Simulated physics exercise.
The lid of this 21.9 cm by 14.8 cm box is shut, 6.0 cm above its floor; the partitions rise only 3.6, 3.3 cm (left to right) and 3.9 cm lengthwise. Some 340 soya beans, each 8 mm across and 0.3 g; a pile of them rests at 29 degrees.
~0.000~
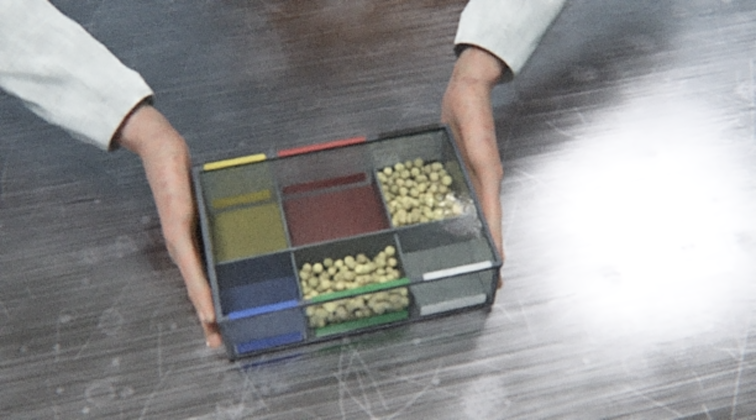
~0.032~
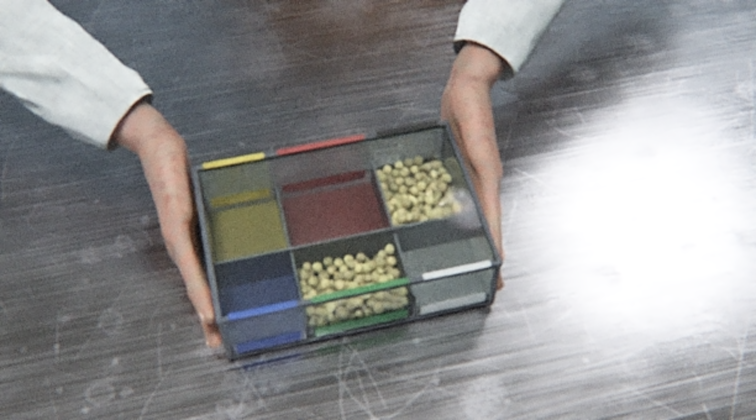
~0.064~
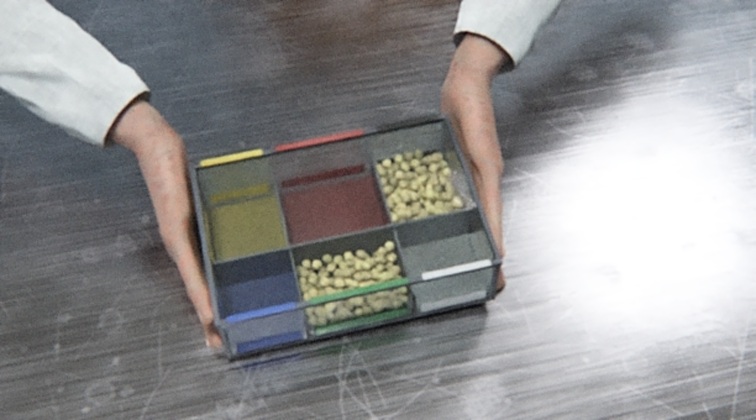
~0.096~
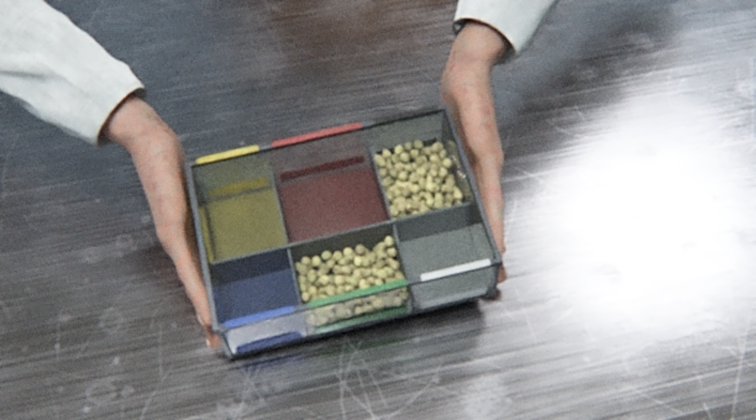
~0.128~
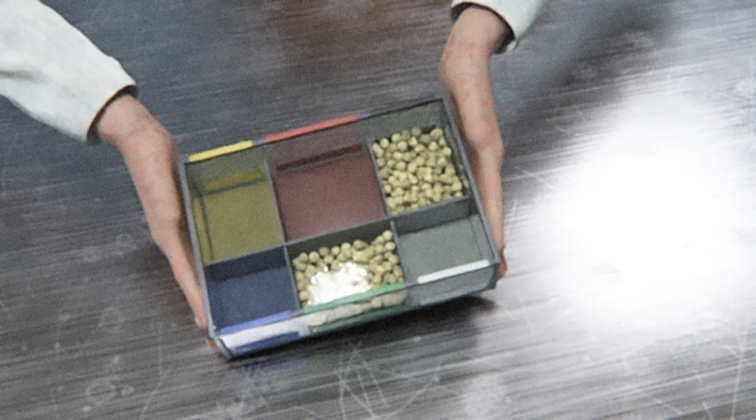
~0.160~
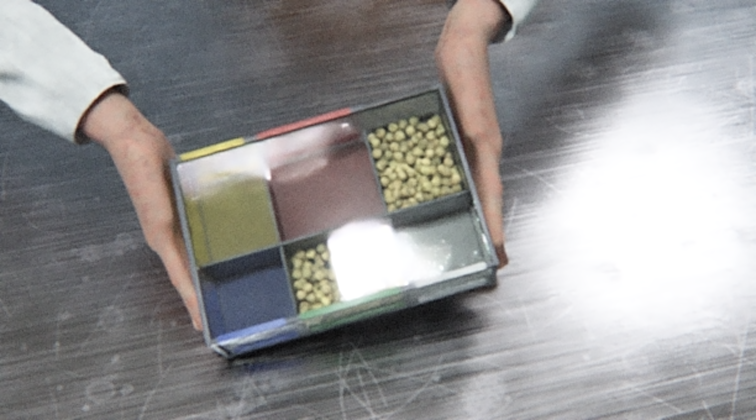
In this clip, two hands hold a clear-lidded box with colour-marked compartments, soya beans lying in the green and black ones, and gradually tilt it toward the left front corner as bright glare spreads across the lid.
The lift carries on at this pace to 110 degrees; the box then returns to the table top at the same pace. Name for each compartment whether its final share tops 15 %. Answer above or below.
Red: Below, blue: Above, green: Above, yellow: Below, white: Below, black: Below.
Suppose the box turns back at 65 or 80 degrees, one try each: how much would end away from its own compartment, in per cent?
Some 30 and 40 per cent.
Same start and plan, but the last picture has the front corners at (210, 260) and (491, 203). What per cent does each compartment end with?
Red 40, blue 0, green 0, yellow 10, white 0, black 50.
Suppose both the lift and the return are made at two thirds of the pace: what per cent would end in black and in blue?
Then: Black 5; blue 30.
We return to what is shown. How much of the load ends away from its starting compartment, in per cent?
Roughly 60 per cent.
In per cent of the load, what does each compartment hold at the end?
Red 0; blue 25; green 60; yellow 0; white 10; black 5.
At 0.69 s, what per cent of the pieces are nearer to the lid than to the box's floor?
About 70 per cent.
Then, at 0.69 s, tilt 110 degrees; red 5 %, blue 5 %, green 50 %, white 5 %, black 35 %.
After 1.05 s, tilt 47 degrees; blue 20 %, green 60 %, white 10 %, black 5 %.
After 1.50 s, tilt 0 degrees; blue 25 %, green 60 %, white 10 %, black 5 %.
At rest (2.0 s), red 0 %, blue 25 %, green 60 %, yellow 0 %, white 10 %, black 5 %.
